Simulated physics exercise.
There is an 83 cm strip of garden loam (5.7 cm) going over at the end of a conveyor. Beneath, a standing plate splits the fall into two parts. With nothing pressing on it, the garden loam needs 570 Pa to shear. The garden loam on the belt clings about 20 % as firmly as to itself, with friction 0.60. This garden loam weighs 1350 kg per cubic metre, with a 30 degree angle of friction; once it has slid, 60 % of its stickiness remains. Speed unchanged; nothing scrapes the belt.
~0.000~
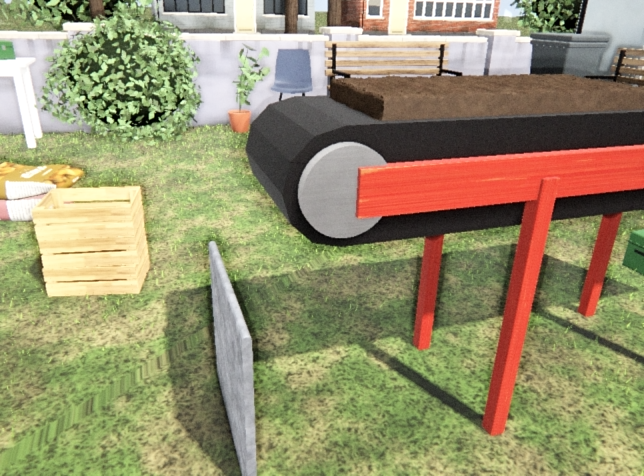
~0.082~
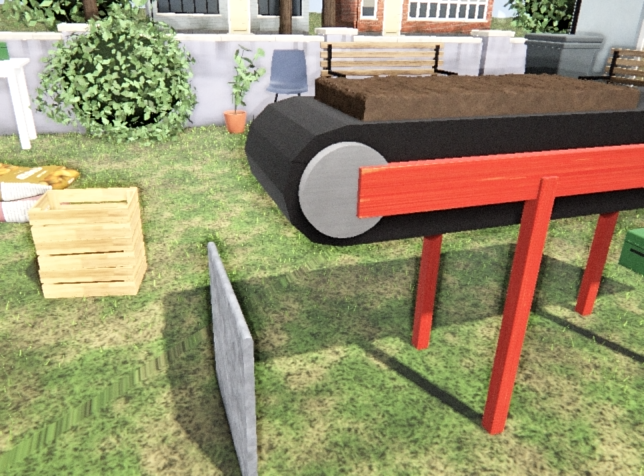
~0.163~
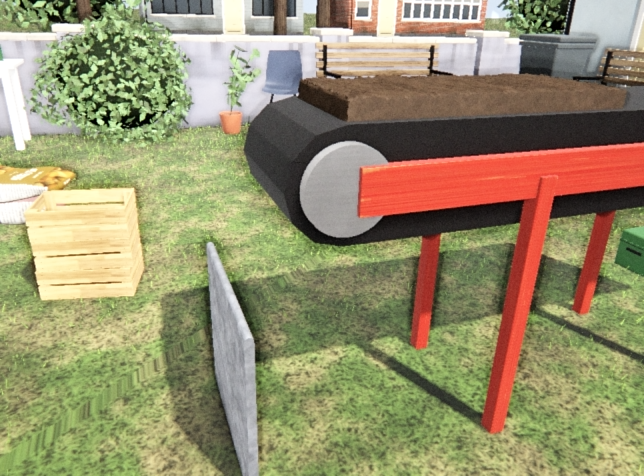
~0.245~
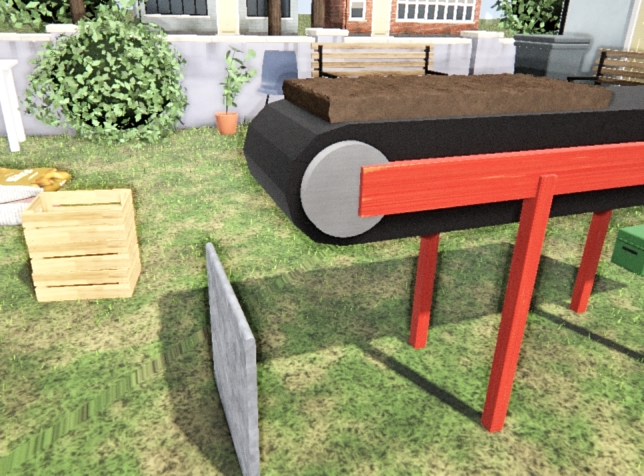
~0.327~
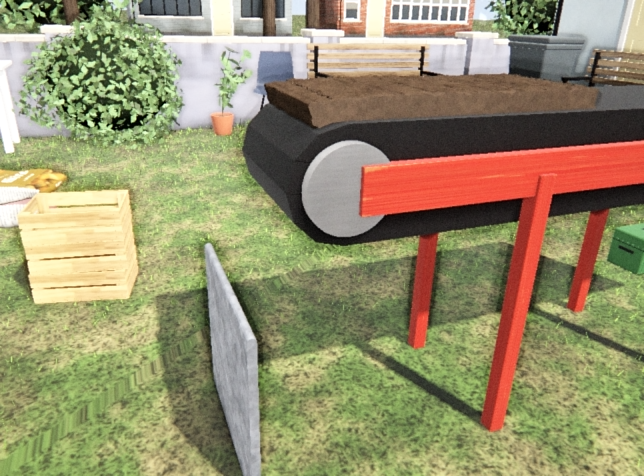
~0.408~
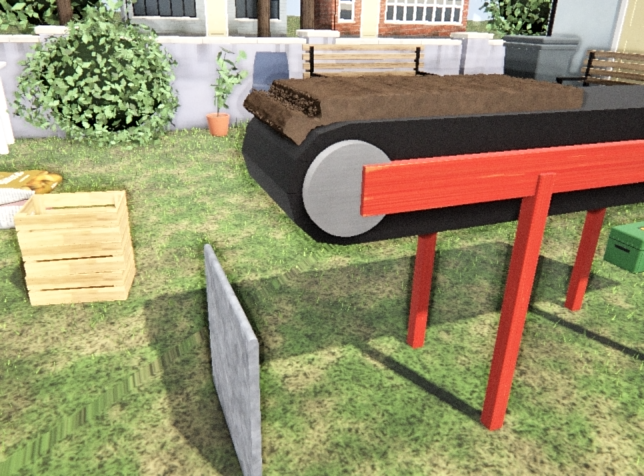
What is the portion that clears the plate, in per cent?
About 71 %.
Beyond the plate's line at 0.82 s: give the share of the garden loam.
About 14 %.
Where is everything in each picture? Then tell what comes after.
The first picture shows foremost bit of the garden loam at (383, 118).
The second picture shows foremost bit of the garden loam at (366, 109).
The third picture shows foremost bit of the garden loam at (348, 109).
The fourth picture shows foremost bit of the garden loam at (331, 98), 4 % of it past the top of the roller, in one piece.
The fifth picture shows foremost bit of the garden loam at (310, 112), 10 % of it past the top of the roller, in one piece.
The sixth picture shows foremost bit of the garden loam at (285, 127), 15 % of it past the top of the roller, cracking.
After 0.82 s, 14 % is beyond the plate's line.
After 1.30 s, 35 % is beyond the plate's line.
After 1.78 s, 57 % is beyond the plate's line.
After 2.26 s, 71 % is beyond the plate's line.
After 3.62 s, 71 % is beyond the plate's line.
